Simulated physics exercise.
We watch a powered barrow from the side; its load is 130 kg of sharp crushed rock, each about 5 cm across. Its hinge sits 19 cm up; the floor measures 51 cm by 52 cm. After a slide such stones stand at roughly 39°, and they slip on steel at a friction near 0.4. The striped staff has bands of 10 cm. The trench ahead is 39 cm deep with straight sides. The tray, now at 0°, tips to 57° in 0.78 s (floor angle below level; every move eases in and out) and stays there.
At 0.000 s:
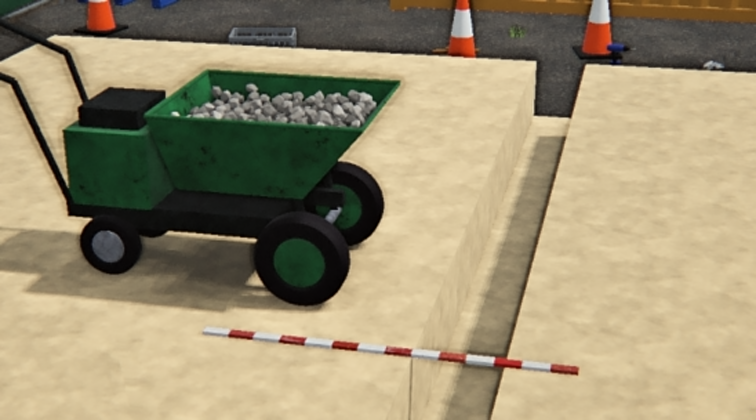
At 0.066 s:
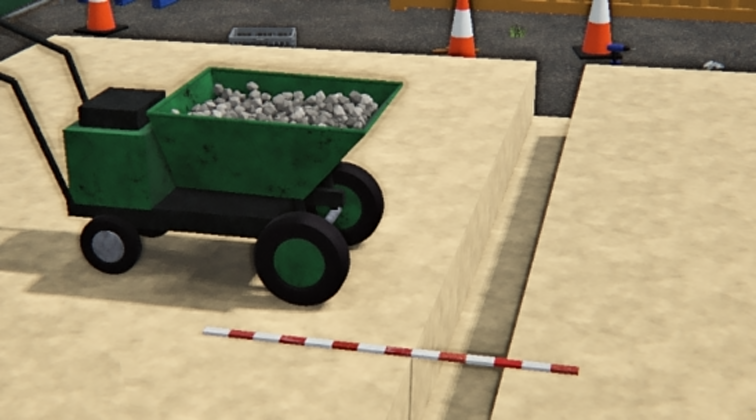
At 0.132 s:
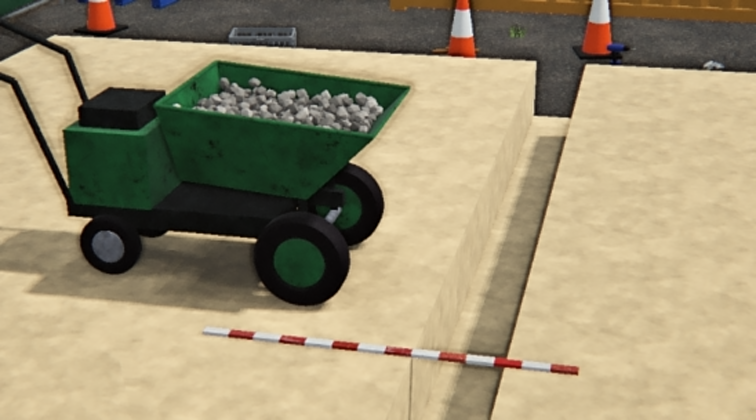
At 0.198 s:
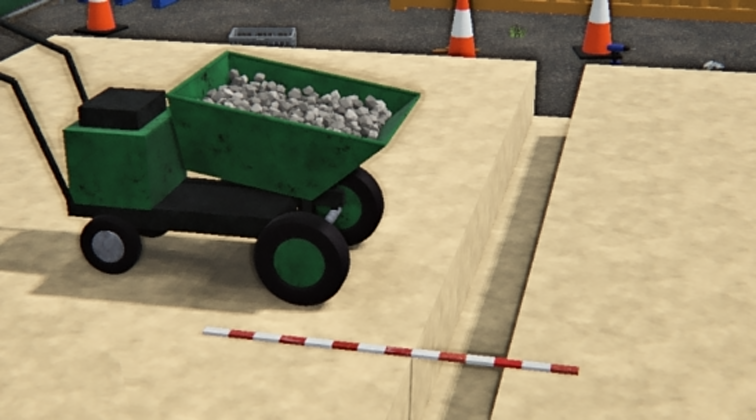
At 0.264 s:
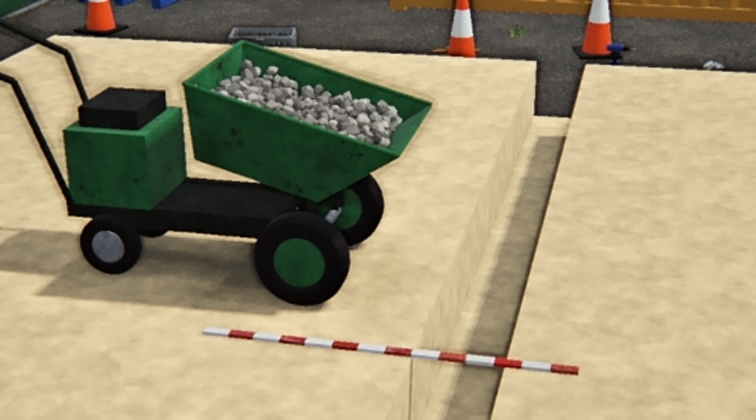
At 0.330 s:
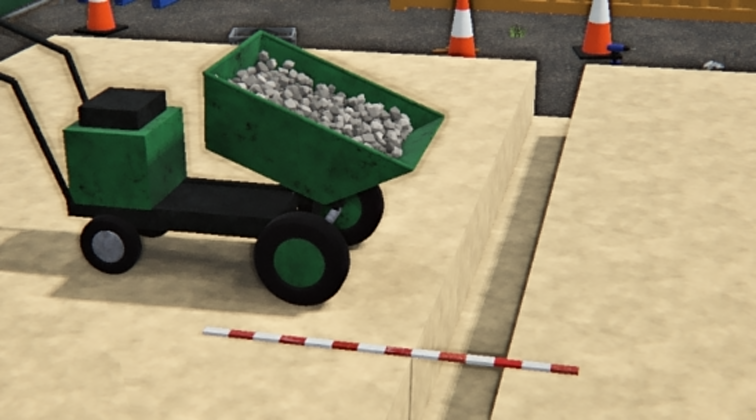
The green tray of grey stones tilts steadily down to the right on the parked barrow.
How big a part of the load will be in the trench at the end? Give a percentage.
About 28 per cent.
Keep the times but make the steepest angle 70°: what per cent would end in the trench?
Then about 80 per cent.
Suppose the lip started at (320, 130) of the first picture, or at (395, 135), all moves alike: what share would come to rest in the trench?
About 35 and 15 per cent.
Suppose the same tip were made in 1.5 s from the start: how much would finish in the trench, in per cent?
In that case some 20 per cent.
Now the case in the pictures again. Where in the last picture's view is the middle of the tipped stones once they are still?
Their middle is at about (502, 368).
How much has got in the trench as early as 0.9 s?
About 5 per cent by then.
After 0.6 s the floor is at 48°; 100 % in the tray; the foremost stones are at (435, 195).
After 0.9 s the floor is at 57°; 97 % in the tray, 3 % in the trench; the foremost stones are at (505, 282).
After 1.2 s the floor is at 57°; 76 % in the tray, 17 % in the trench, 7 % past the trench; the foremost stones are at (594, 311).
After 3.2 s the floor is at 57°; 65 % in the tray, 28 % in the trench, 8 % past the trench; the foremost stones are at (623, 307).
